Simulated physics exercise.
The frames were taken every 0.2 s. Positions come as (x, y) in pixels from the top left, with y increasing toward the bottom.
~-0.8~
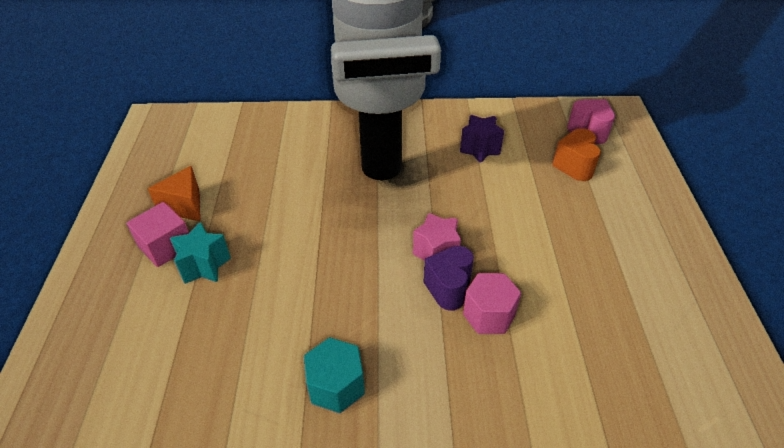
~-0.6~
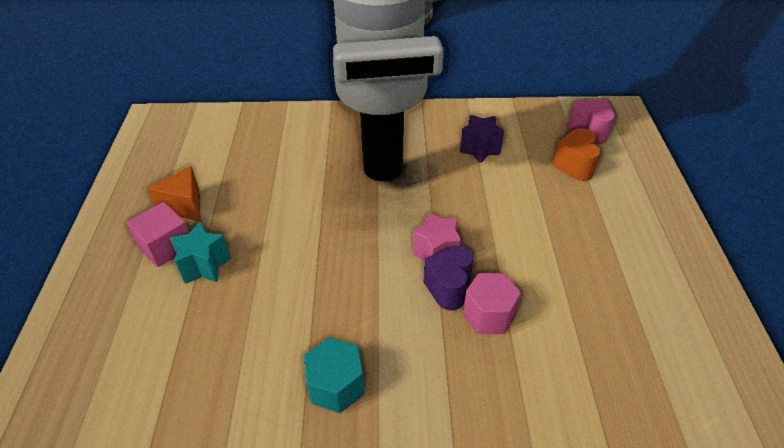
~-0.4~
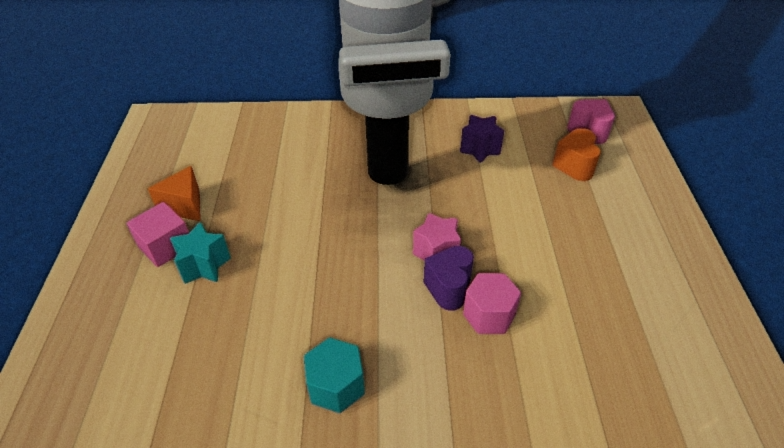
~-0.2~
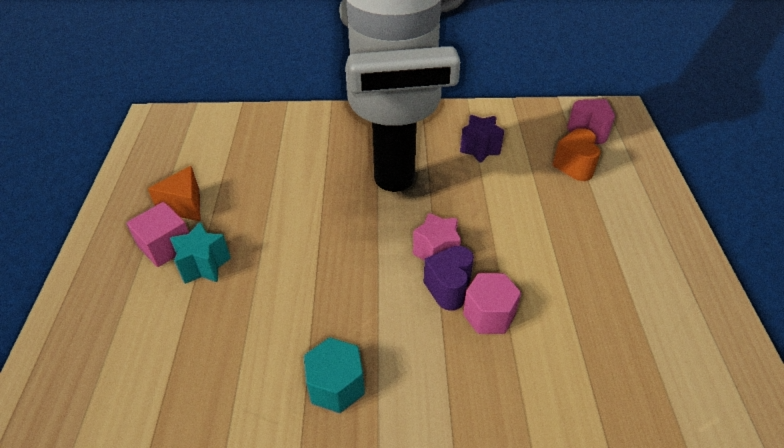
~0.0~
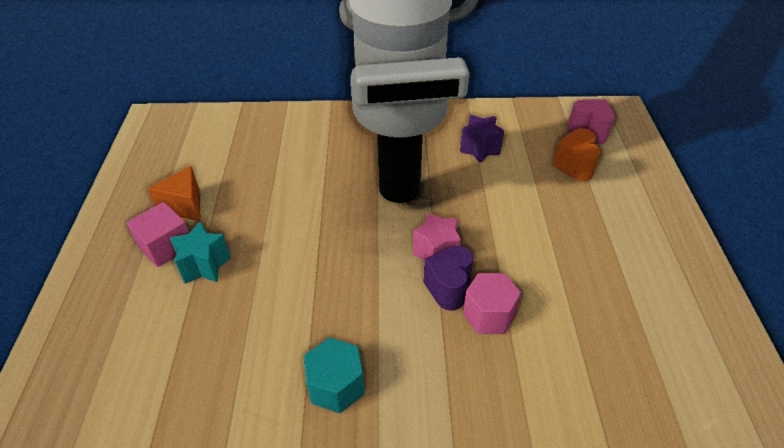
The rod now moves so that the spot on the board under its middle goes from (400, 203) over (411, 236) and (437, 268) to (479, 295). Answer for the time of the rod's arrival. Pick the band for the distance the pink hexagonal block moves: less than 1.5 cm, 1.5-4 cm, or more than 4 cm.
That one ends up more than 4 cm from where it is now.
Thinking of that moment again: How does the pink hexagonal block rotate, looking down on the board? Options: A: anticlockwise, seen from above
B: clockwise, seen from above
The correct letter is A.
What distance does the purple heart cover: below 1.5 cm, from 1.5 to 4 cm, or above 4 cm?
It will fall in the top band, over 4 cm.
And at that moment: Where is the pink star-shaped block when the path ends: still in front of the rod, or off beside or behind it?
It stays ahead.
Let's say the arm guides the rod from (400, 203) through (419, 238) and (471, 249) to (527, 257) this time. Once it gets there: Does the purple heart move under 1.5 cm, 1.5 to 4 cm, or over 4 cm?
The answer here is from 1.5 to 4 cm.
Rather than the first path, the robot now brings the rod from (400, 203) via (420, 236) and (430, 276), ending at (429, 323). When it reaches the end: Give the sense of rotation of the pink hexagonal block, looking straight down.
It turns round anticlockwise.
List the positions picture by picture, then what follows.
Rod's lower end at (382, 168); pink star-shaped block at (439, 229); purple heart at (451, 265); pink hexagonal block at (494, 291), in the first picture.
Rod at (383, 169); blocks still, in the second picture.
Rod at (388, 172); blocks still, in the third picture.
Rod at (395, 178); blocks still, in the fourth picture.
Rod at (400, 189); pink star-shaped block at (439, 229); purple heart at (451, 265); pink hexagonal block at (494, 291), in the fifth picture.
What follows on the original path. One third of the way, rod at (411, 223); pink star-shaped block at (444, 234).
Two thirds of the way, rod at (439, 255); pink star-shaped block at (476, 265); purple heart at (477, 302), turned 25° clockwise; pink hexagonal block at (525, 319), turned 35° anticlockwise.
At the end, rod at (481, 282); pink star-shaped block at (523, 292); purple heart at (487, 322), turned 45° clockwise; pink hexagonal block at (543, 335), turned 70° anticlockwise.
